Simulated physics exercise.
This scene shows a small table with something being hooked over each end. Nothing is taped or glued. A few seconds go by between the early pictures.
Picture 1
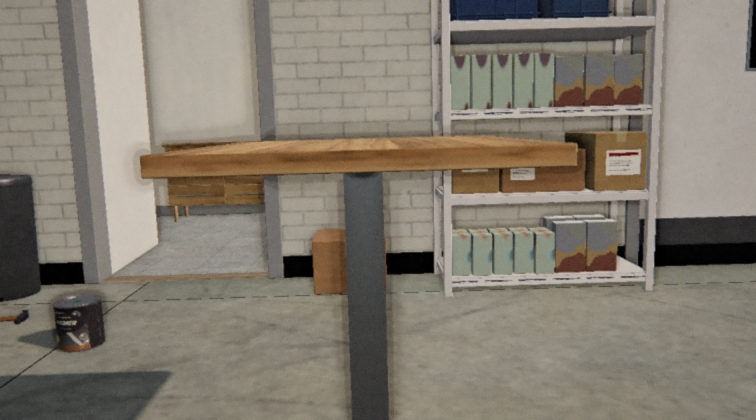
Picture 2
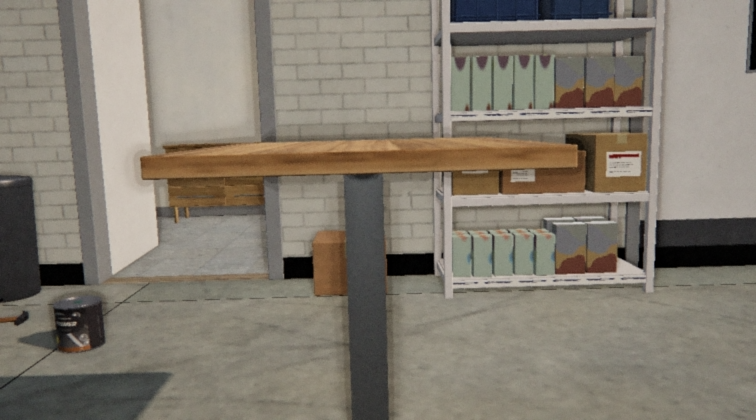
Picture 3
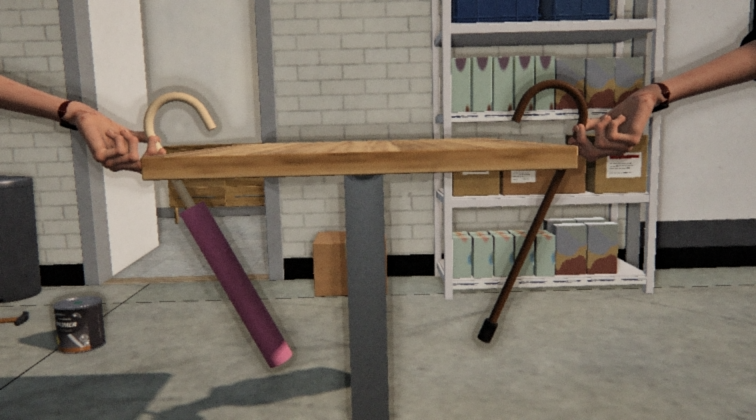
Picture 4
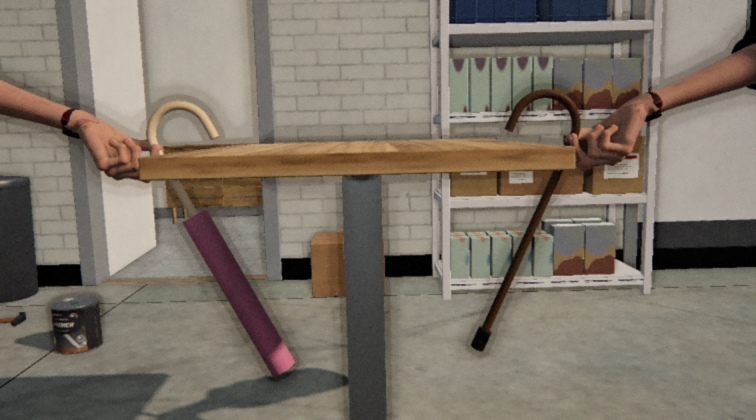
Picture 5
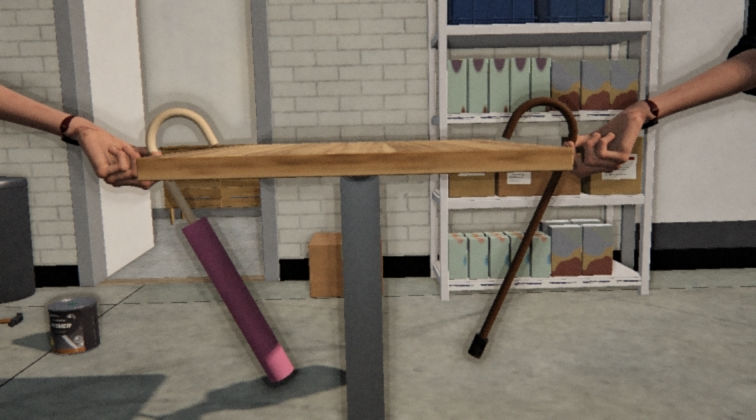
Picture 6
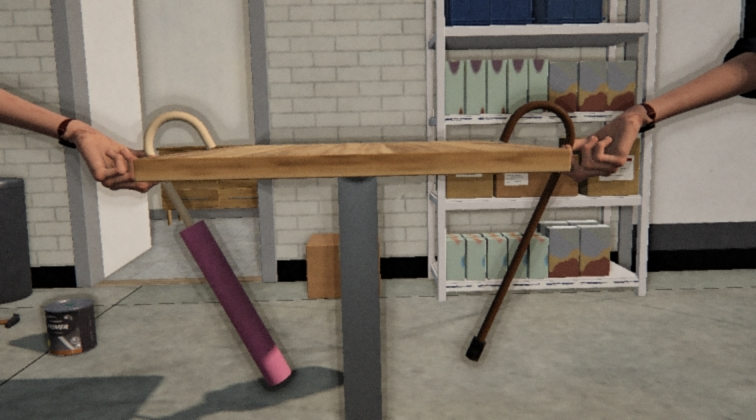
Two hands hook a pink umbrella and a brown cane over opposite ends of a table.
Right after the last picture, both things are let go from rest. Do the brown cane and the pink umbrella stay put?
In the end the brown cane will stay on, the pink umbrella will stay on.
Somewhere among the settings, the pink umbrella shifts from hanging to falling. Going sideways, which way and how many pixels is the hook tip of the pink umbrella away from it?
Go left by close to 12 pixels and it flips.
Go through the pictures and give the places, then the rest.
In the first frame, table (362, 151).
In the second frame, table (363, 152).
In the third frame, still on the way; brown cane (511, 209); table (363, 153).
In the fourth frame, still on the way; pink umbrella (235, 238); table (361, 154).
In the fifth frame, still on the way; brown cane (501, 225); table (359, 154).
In the sixth frame, in place, still held; brown cane (499, 229); pink umbrella (232, 248); table (357, 155).
Then, 0.32 s on from there, brown cane at rest near (500, 229); pink umbrella at rest near (230, 249).
In the end, the brown cane stays hooked on the edge, near (499, 229); the pink umbrella stays hooked on the edge, near (231, 249).
